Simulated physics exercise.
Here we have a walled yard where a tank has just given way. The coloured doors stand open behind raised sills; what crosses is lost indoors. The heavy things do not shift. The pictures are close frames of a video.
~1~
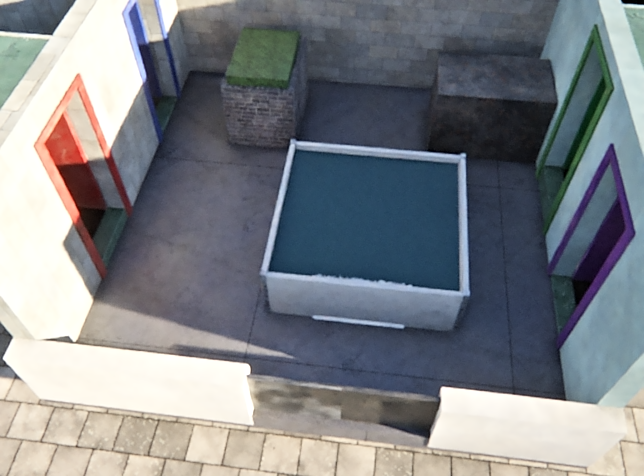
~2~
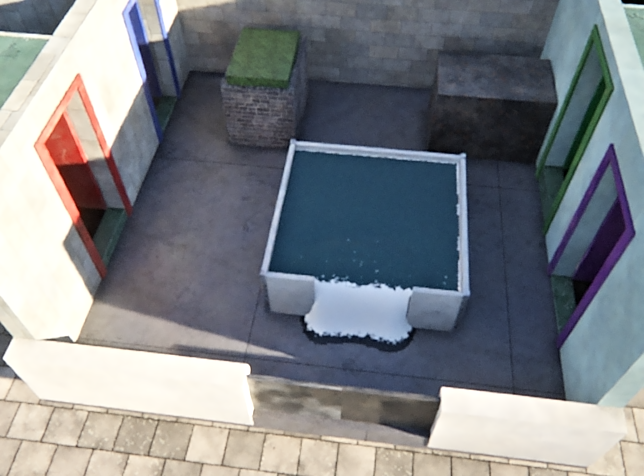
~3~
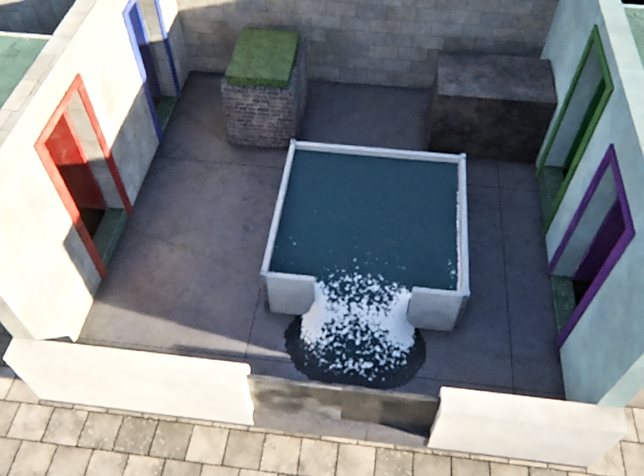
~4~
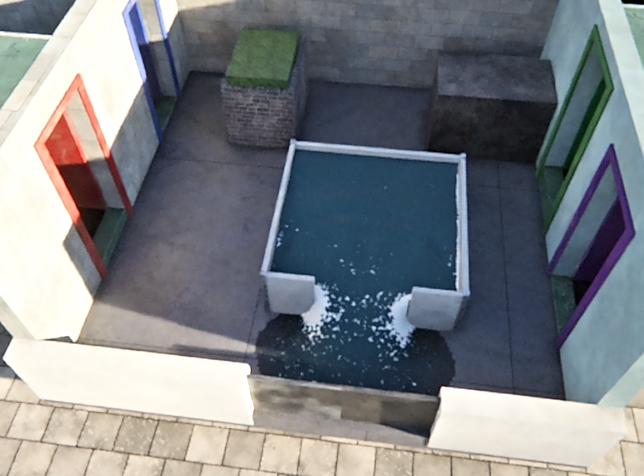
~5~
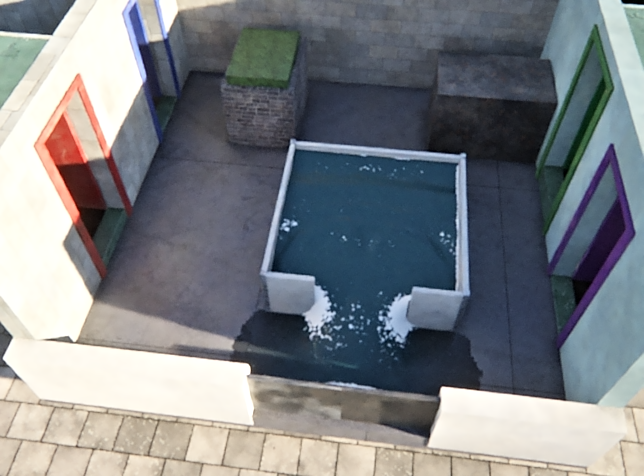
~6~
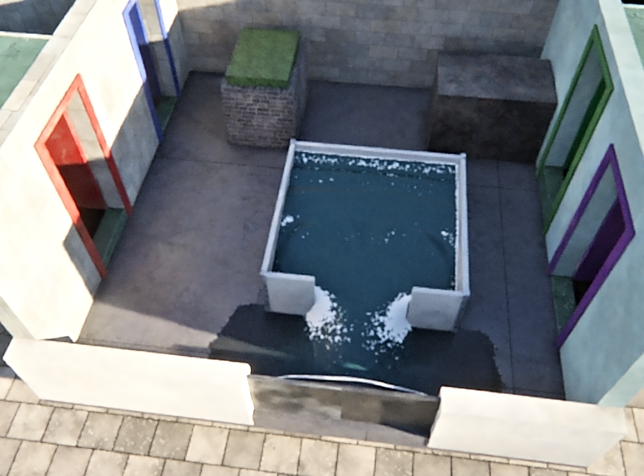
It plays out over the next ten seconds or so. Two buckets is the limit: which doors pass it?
The purple door lets in a lot; the blue door lets in a lot; the green door admits no more than that; the red door admits no more than that.
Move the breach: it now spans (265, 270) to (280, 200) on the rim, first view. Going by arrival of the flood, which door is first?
I say the red door.
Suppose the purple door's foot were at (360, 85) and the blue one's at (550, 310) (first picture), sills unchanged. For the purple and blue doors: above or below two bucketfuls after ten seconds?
My reading: The purple one passes that mark, the blue one is over.
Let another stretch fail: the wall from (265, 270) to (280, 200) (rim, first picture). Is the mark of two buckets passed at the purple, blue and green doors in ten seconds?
One by one: Purple door takes more; blue door lets more in; green door takes less.
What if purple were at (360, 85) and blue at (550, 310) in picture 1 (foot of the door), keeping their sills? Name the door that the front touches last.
The purple one.
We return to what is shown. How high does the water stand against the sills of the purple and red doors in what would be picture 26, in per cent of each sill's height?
About 230 and 90 per cent.
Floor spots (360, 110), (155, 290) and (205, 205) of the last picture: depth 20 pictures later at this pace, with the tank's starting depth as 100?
In that order: 0, 14 and 10 per cent.
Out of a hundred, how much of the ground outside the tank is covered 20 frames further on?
Near 65 in a hundred.
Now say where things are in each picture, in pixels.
In the first picture, the tank at (370, 215) is whole and still.
In the second picture, the front is at (309, 327), out from the gap at (361, 307).
In the third picture, water pours out at (361, 308) and has run to (312, 370).
In the fourth picture, the front is at a hidden place, out from the gap at (361, 309).
In the fifth picture, the front is at a hidden place, out from the gap at (361, 307).
In the sixth picture, water pours out at (361, 308) and has run to a hidden place.
A moment on, water covers 20 % of the floor; the purple door not reached, the blue door not reached, the green door not reached, the red door not reached.
Next, water covers 40 % of the floor; the purple door under two buckets in, the blue door not reached, the green door wet at the sill, nothing in, the red door wet at the sill, nothing in.
Then, water covers 65 % of the floor; the purple door over two buckets in, the blue door wet at the sill, nothing in, the green door wet at the sill, nothing in, the red door wet at the sill, nothing in.
Later, water covers 95 % of the floor; the purple door far over two buckets in, the blue door under two buckets in, the green door wet at the sill, nothing in, the red door under two buckets in.
In the end, water covers 100 % of the floor; the purple door far over two buckets in, the blue door far over two buckets in, the green door wet at the sill, nothing in, the red door under two buckets in.
